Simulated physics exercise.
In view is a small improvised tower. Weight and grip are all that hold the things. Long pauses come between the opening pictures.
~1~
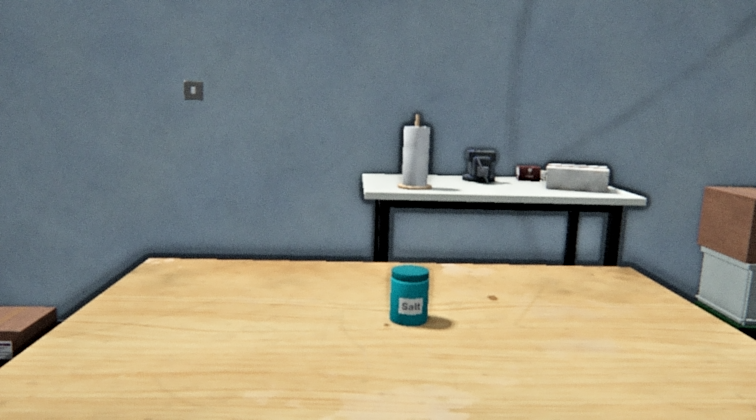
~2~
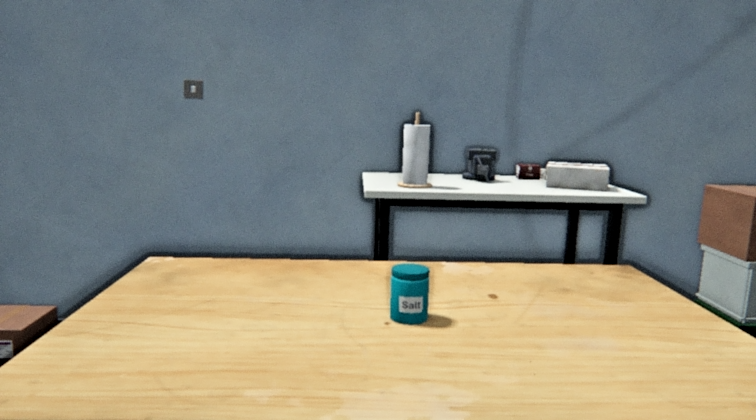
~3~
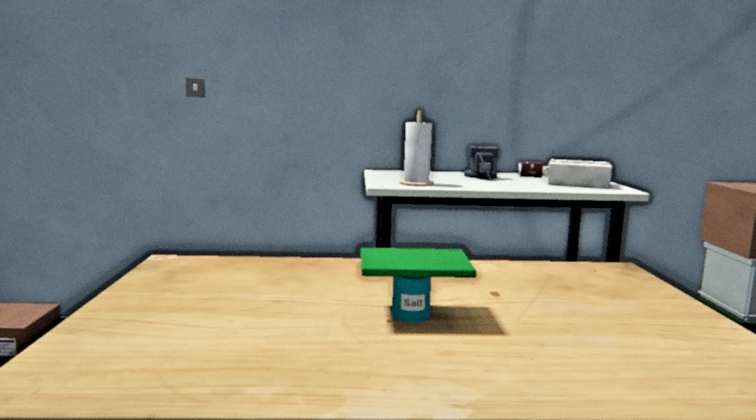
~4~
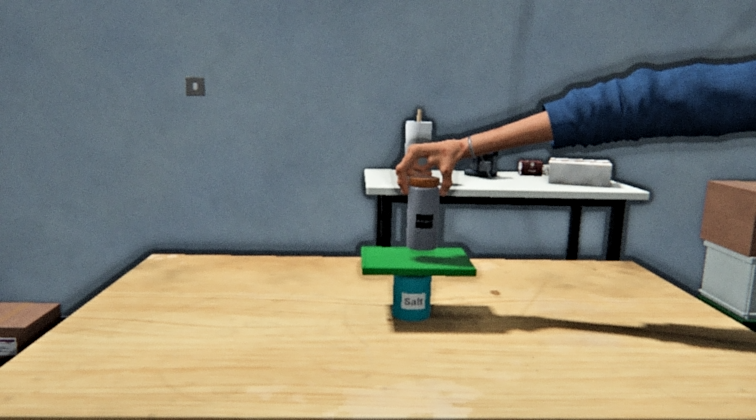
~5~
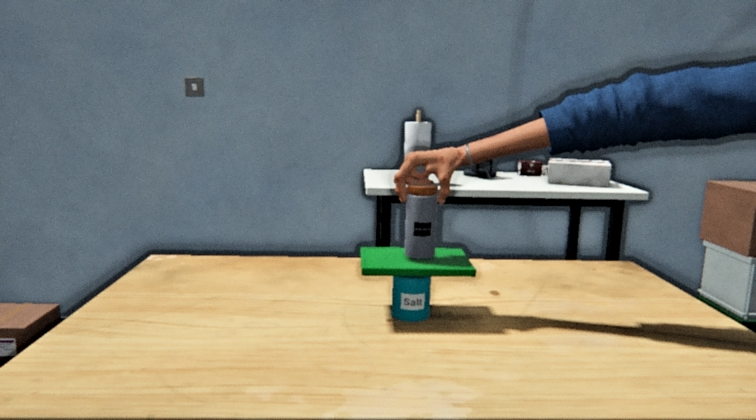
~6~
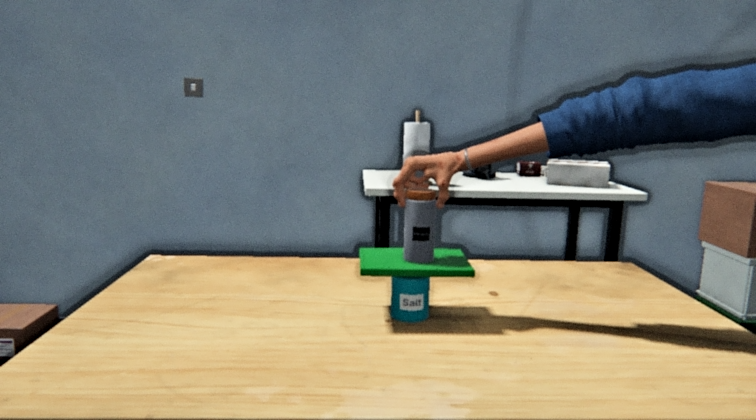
A hand in a blue sleeve reaches in from the right and lowers a grey jar a short way onto a green lid, which has appeared on top of a teal salt container. The container stands on a pale wooden table, with a paper roll on a white bench behind. The room is seen from the front, slightly above the tabletop, the view barely shifting.
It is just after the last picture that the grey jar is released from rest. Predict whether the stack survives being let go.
No fall.
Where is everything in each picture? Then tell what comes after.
In the first frame, the last thing is not in view yet.
In the second frame, the last thing is not in view yet.
In the third frame, the last thing is not in view yet; green lid (415, 262).
In the fourth frame, still above its spot; grey jar (423, 213); green lid (415, 261).
In the fifth frame, still above its spot; grey jar (421, 220); green lid (415, 261).
In the sixth frame, in place under the hand; grey jar (420, 225); green lid (414, 262).
Then, 0.20 s past the last view, nothing moves.
Then, 0.60 s past the last view, grey jar resting near (420, 226).
Finally, all 3 still in place. Final places as the last picture's camera would see them, grey jar near (420, 226). The stack stays up.
